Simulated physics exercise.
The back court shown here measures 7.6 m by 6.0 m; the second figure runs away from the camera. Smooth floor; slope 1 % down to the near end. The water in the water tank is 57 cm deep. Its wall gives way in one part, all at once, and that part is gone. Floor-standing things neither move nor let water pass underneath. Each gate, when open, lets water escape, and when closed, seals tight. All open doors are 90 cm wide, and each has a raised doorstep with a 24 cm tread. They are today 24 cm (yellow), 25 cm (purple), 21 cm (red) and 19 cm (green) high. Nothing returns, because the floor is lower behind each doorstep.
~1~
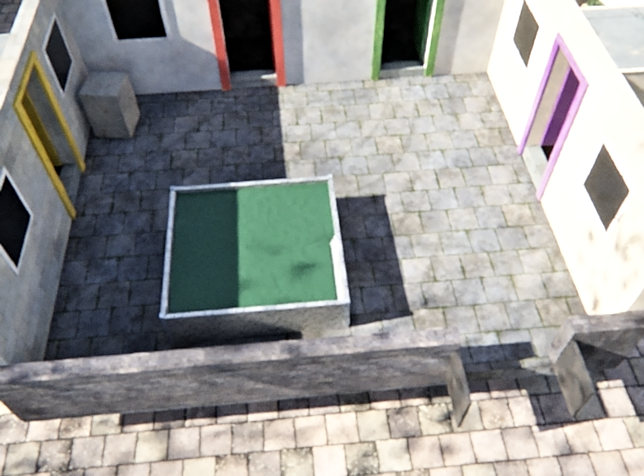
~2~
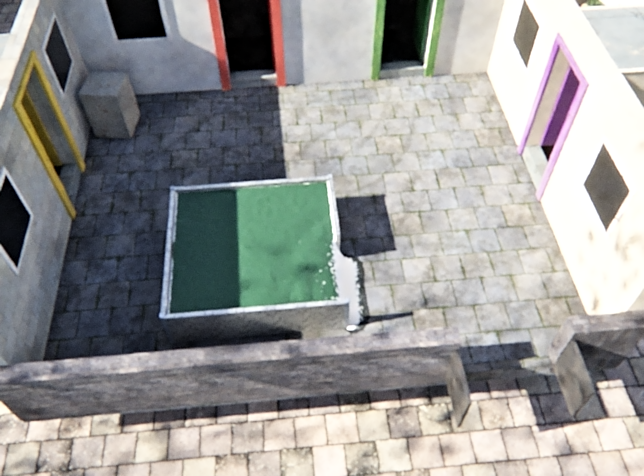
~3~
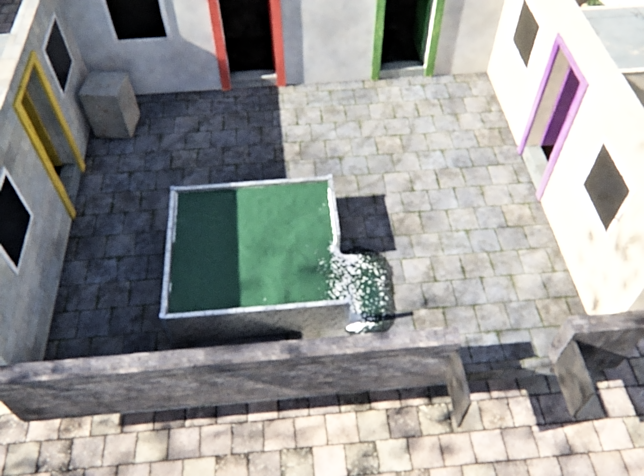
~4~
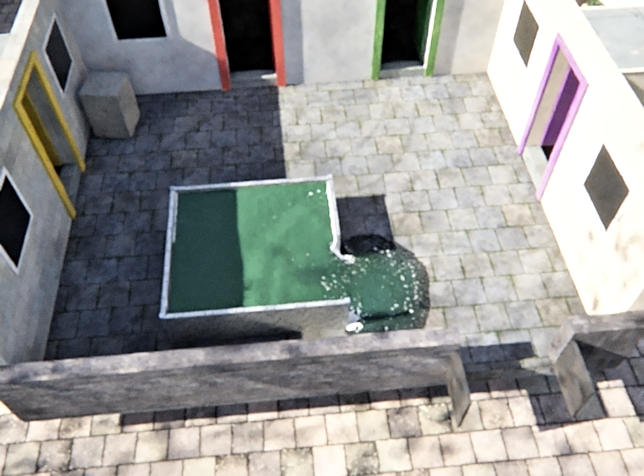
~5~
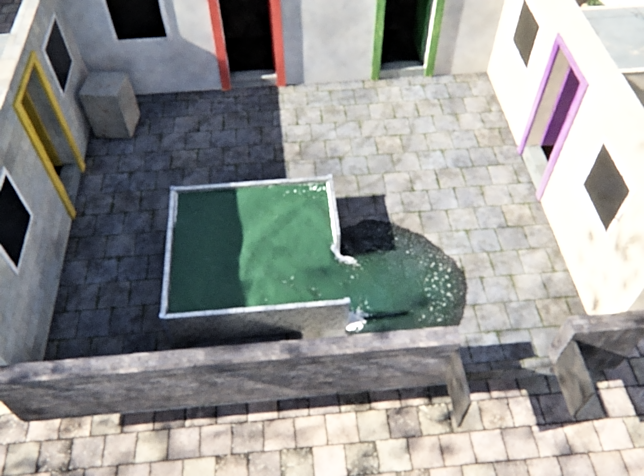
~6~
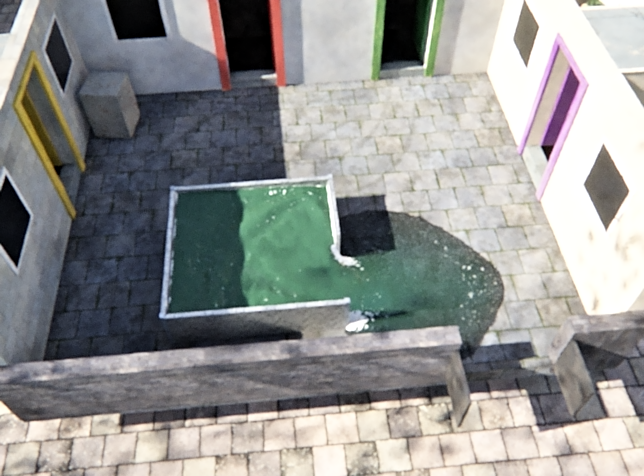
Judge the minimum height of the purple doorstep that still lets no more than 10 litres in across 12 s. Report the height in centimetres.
My estimate is 10 cm.
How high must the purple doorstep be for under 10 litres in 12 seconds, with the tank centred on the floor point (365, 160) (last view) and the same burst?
In that case about 35 cm.
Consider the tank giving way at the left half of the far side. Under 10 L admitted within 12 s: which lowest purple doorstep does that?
In that case you'd want it roughly 6.0 cm high.
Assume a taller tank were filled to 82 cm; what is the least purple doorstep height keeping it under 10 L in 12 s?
Roughly 16 centimetres.
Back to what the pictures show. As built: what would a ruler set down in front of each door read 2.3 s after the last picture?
Centimetres: Yellow = 0, purple = 14, red = 0, green = 0.
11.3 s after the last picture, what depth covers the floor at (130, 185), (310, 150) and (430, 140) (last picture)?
The three readings, in order, are 6, 3 and 6 cm.
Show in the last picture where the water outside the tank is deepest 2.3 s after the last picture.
(599, 344).
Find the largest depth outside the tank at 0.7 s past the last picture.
I'd estimate roughly 32 cm.
Then, 0.7 s after the last picture water covers 20 % of the floor, deepest (32 cm) near (356, 307); it has not reached the purple door.
Then, 2.3 s after the last picture water covers 30 % of the floor, deepest (32 cm) near (599, 344); 14 cm at the purple door, 0 litres in over its 25 cm doorstep.
Then, 11.3 s after the last picture water covers 90 % of the floor, deepest (9 cm) near (599, 344); 5 cm at the purple door, 0 litres in over its 25 cm doorstep.
At the purple door as built, the water peaked near 14 cm, 2.7 s after the last picture.
Run again over the same 12 s with other heights there, 14 litres in over 9 cm, 2 litres over 12.5 cm. The limit of 10 litres is kept from about 10 cm up.
